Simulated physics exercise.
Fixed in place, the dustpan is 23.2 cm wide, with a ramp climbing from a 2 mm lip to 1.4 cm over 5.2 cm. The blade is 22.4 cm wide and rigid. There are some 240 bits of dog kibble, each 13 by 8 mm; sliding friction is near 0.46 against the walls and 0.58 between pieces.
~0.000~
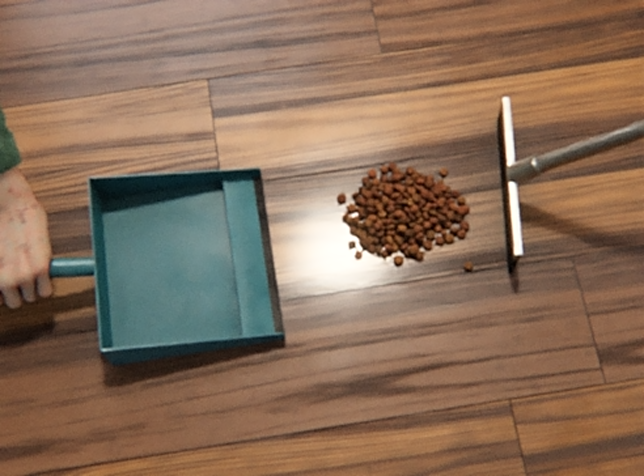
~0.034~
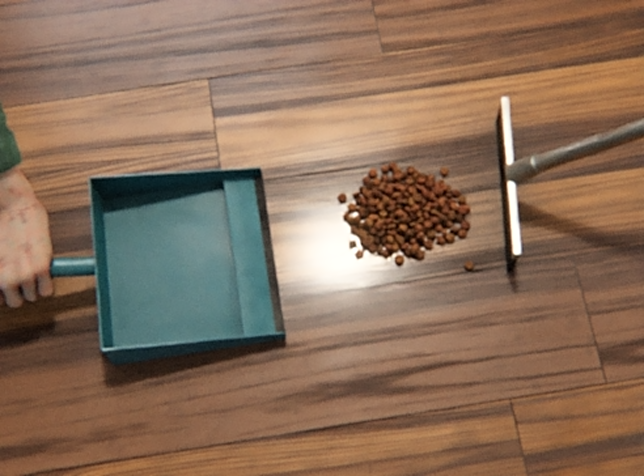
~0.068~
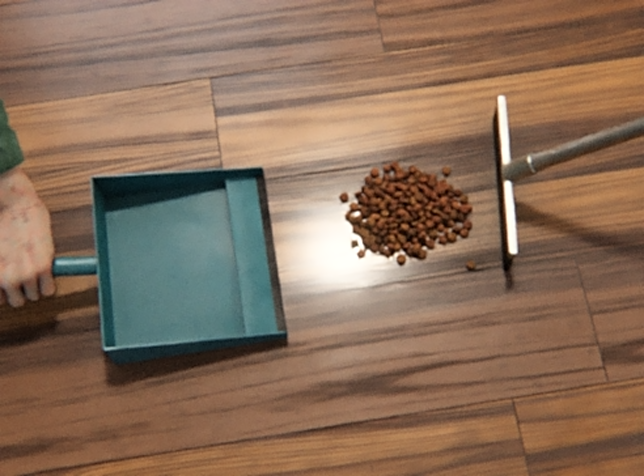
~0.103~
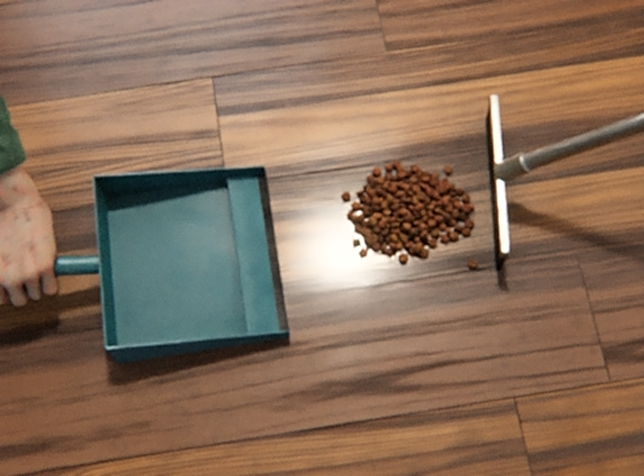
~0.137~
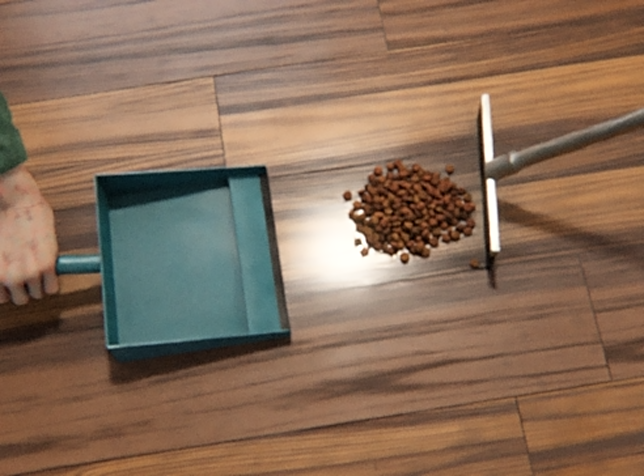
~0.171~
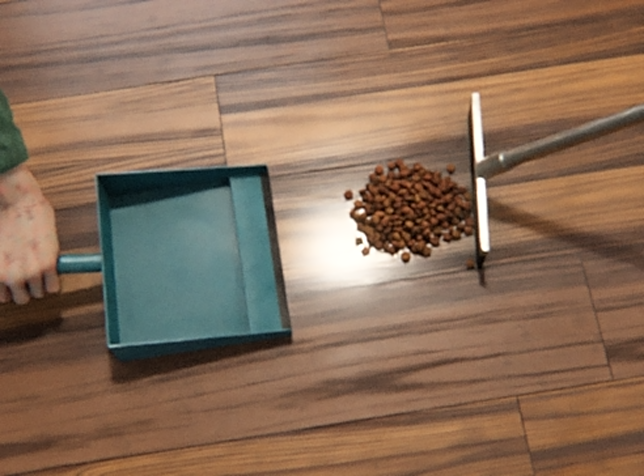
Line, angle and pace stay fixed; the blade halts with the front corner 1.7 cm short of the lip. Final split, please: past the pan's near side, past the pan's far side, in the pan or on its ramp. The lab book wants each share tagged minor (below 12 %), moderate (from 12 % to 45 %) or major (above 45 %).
My prediction: Near side: Only a little; far side: A medium amount; pan: A medium amount.
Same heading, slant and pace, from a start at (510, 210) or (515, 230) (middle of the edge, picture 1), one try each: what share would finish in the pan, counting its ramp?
35 and 30 per cent, roughly.
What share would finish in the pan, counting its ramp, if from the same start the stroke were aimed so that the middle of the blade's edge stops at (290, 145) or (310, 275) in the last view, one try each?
About 25 and 20 per cent.
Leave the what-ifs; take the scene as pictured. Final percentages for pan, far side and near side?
Near: 0; far: 20; pan: 35 (percent).
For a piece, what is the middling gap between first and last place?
The figure is about 18 cm.
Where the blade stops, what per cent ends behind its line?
Close to 5 percent.
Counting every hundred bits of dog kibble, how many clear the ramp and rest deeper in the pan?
Estimate: Close to 0 per cent of the total.
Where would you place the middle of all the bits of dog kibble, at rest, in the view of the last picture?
In the last view, approximately (274, 205).
After 0.45 s, middle of the blade 16 cm from the lip; 0 % over the lip, far side 5 %, near side 0 %.
After 0.64 s, middle of the blade 8 cm from the lip; 0 % over the lip, far side 10 %, near side 0 %.
After 0.95 s, middle of the blade 3 cm from the lip; 35 % over the lip, far side 20 %, near side 0 %.
At rest (1.4 s), near side 0 %, far side 20 %, pan 35 %, in front of the lip or behind the blade 50 %.
